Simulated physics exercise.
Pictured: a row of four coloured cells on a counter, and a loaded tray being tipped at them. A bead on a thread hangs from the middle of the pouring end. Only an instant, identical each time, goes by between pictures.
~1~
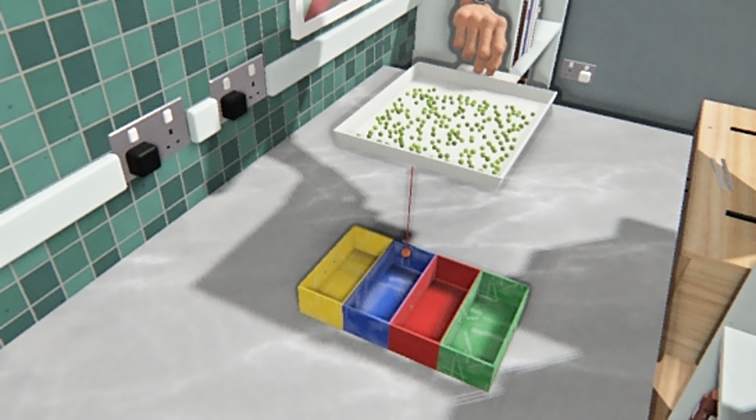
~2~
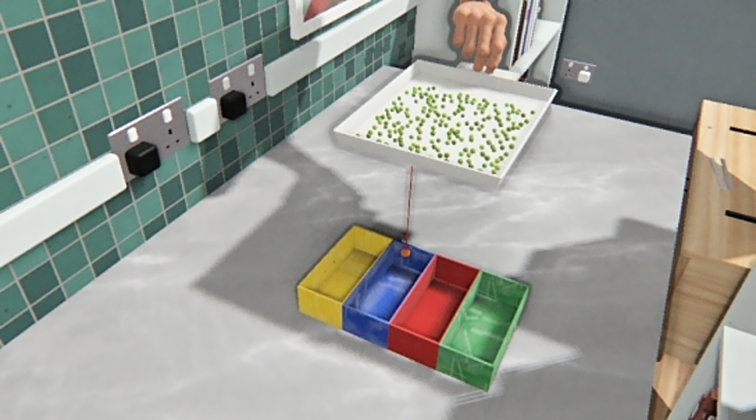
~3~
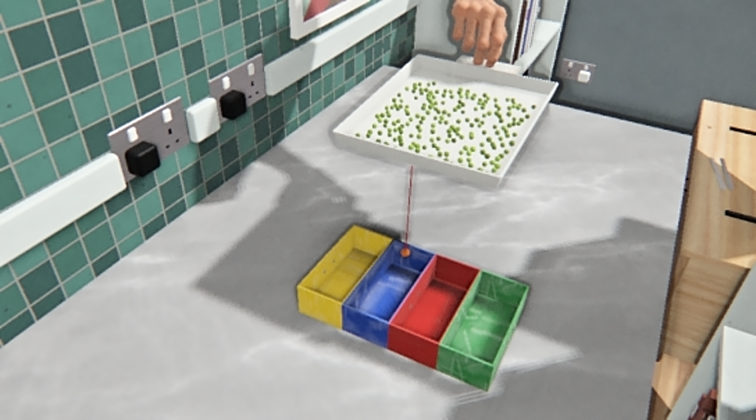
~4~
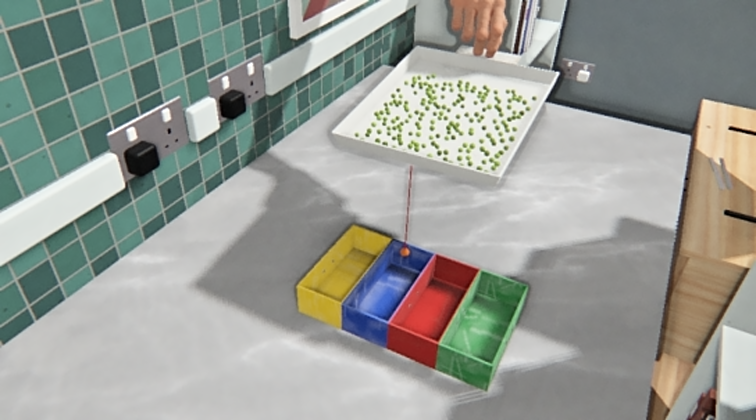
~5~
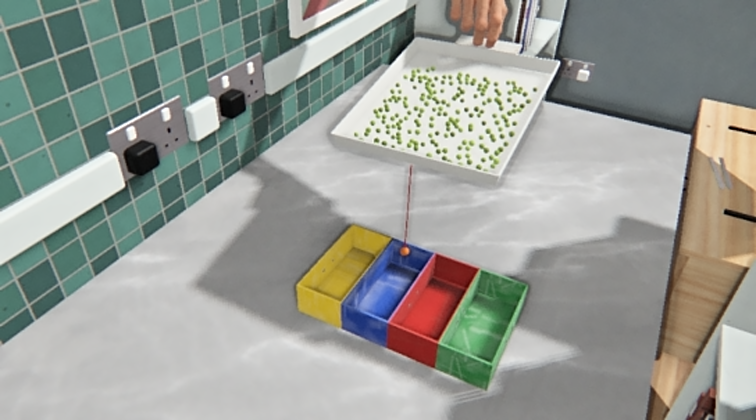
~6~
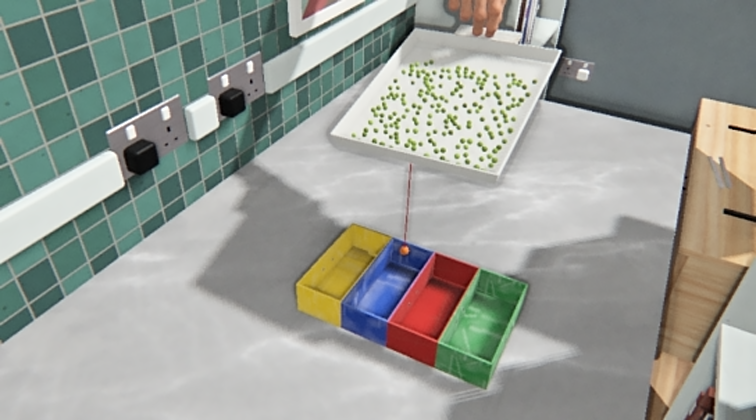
On a grey counter beside green tiles, a hand slowly raised the far end of a white tray of green peas behind yellow, blue, red and green compartments, while the hanging bead barely moved.
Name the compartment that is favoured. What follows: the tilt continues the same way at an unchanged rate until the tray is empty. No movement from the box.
Yellow.
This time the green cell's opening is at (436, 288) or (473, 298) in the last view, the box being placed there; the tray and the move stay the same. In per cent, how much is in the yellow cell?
You'd end up with around 20 per cent and then around 50 per cent.
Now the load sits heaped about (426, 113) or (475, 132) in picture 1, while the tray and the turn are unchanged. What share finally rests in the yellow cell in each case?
Close to 60 per cent, followed by close to 40 per cent.
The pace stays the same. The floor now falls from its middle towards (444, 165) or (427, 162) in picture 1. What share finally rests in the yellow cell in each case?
The first gives 0 %, the second 20 %.
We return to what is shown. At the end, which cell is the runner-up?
Second place: Blue.
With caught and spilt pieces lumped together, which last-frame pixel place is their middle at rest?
At about (344, 297), give or take.
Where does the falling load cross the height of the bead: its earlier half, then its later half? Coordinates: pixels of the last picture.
Initially about (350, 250); subsequently about (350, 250).
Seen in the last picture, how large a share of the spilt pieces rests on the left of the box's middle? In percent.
About 100 percent.
Soon after the last picture, tray tipped steeply; nearly all on the tray; a stray few in the blue cell; a stray few in the yellow cell; a stray few falling or outside the box.
A little later, tray tipped right over; about a third on the tray; a small part in the yellow cell; a stray few in the blue cell; about half falling or outside the box.
Later still, tray tipped past a quarter turn; about half in the yellow cell; about a quarter in the blue cell; a small part in the red cell; about a quarter falling or outside the box.
At rest, tray tipped past a quarter turn; about half in the yellow cell; about a quarter in the blue cell; a small part in the red cell; none in the green cell; about a quarter outside the box.
